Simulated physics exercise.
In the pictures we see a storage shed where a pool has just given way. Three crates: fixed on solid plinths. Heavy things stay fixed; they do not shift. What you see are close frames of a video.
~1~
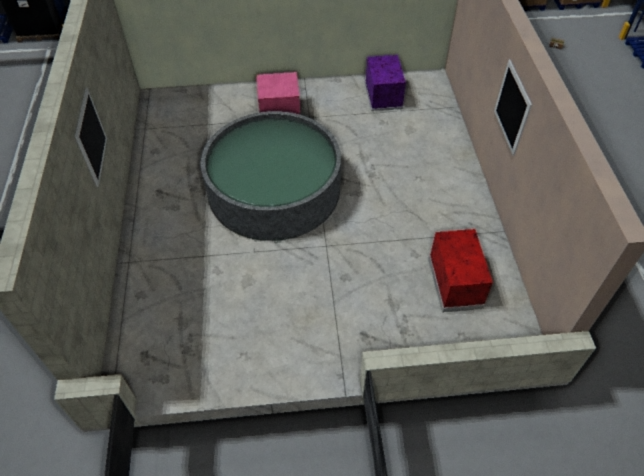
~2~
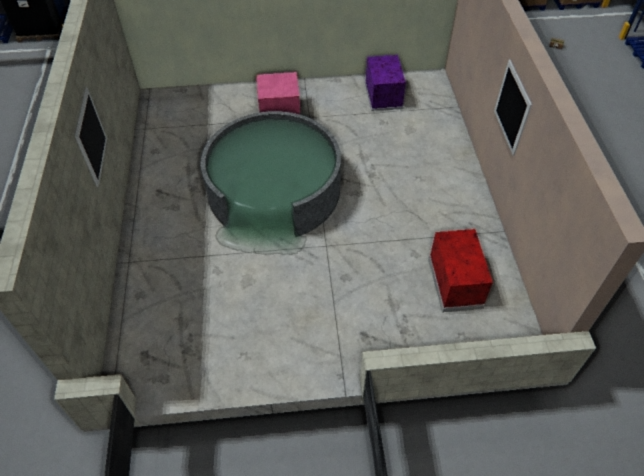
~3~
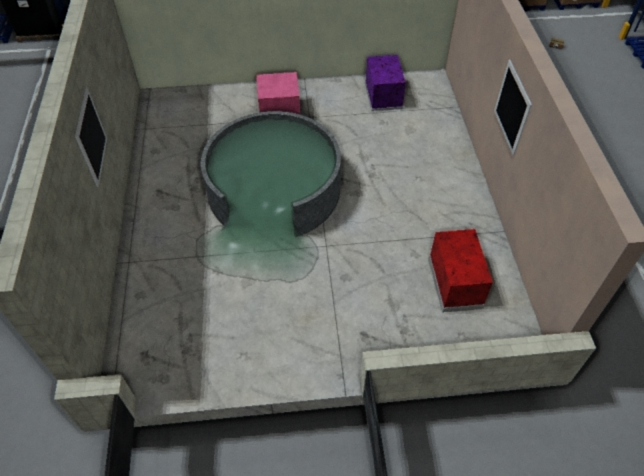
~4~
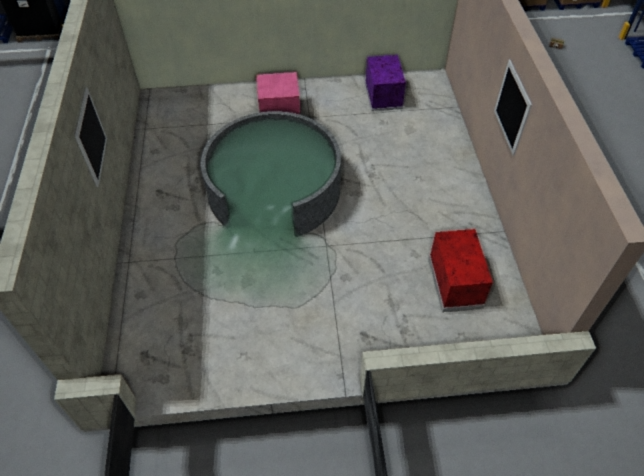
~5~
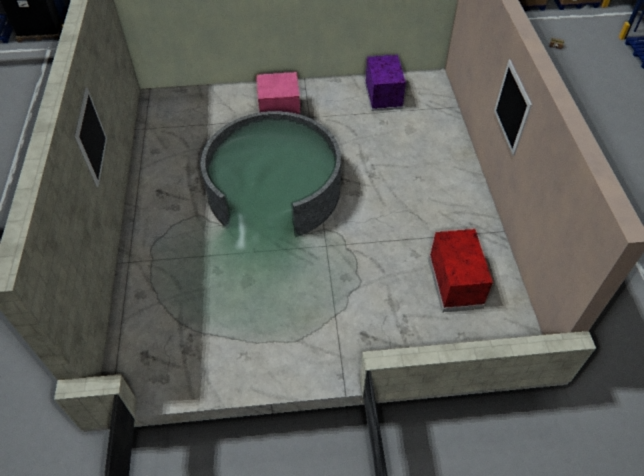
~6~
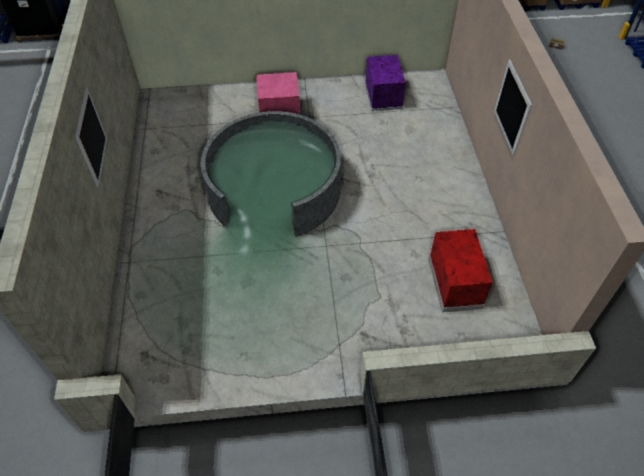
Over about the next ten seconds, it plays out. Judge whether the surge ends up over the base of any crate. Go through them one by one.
The pink crate has a tall enough plinth. The purple crate has a tall enough plinth. The red crate has a tall enough plinth.
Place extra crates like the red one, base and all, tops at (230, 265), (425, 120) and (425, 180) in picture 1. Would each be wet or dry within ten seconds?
Well, the first one goes wet, the second is never reached, and the third is never reached.
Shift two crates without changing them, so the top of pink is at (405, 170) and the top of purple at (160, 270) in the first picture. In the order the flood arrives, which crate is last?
Answer: The crate marked pink.
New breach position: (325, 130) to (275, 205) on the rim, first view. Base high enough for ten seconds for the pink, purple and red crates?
Here goes: Pink crate - hit; purple crate - hit; red crate - hit.
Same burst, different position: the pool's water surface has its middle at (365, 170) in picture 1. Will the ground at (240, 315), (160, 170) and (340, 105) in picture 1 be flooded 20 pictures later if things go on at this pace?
First drenched; next unwetted; last unwetted.
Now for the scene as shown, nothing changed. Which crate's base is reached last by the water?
The purple-painted one, as I see it.
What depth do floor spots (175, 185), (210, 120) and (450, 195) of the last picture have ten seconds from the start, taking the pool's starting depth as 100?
I'd say around 2 per cent, then 2 per cent, then 2 per cent.
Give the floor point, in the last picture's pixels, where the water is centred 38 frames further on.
I'd point to (267, 247).
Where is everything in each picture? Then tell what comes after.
Still water in the pool at (272, 161), in the first picture.
The front is at (299, 244), out from the gap at (259, 227), in the second picture.
Water pours out at (259, 229) and has run to (302, 273), in the third picture.
The front is at (296, 301), out from the gap at (260, 230), in the fourth picture.
The front is at (295, 335), out from the gap at (260, 230), in the fifth picture.
Water pours out at (260, 230) and has run to a hidden place, in the sixth picture.
A moment on, water covers 30 % of the floor; the pink crate not reached, the purple crate not reached, the red crate not reached.
Next, water covers 30 % of the floor; the pink crate not reached, the purple crate not reached, the red crate water round its plinth.
Then, water covers 35 % of the floor; the pink crate not reached, the purple crate not reached, the red crate water round its plinth.
Later, water covers 50 % of the floor; the pink crate not reached, the purple crate not reached, the red crate water round its plinth.
In the end, water covers 55 % of the floor; the pink crate stayed above the water, the purple crate stayed above the water, the red crate stayed above the water.
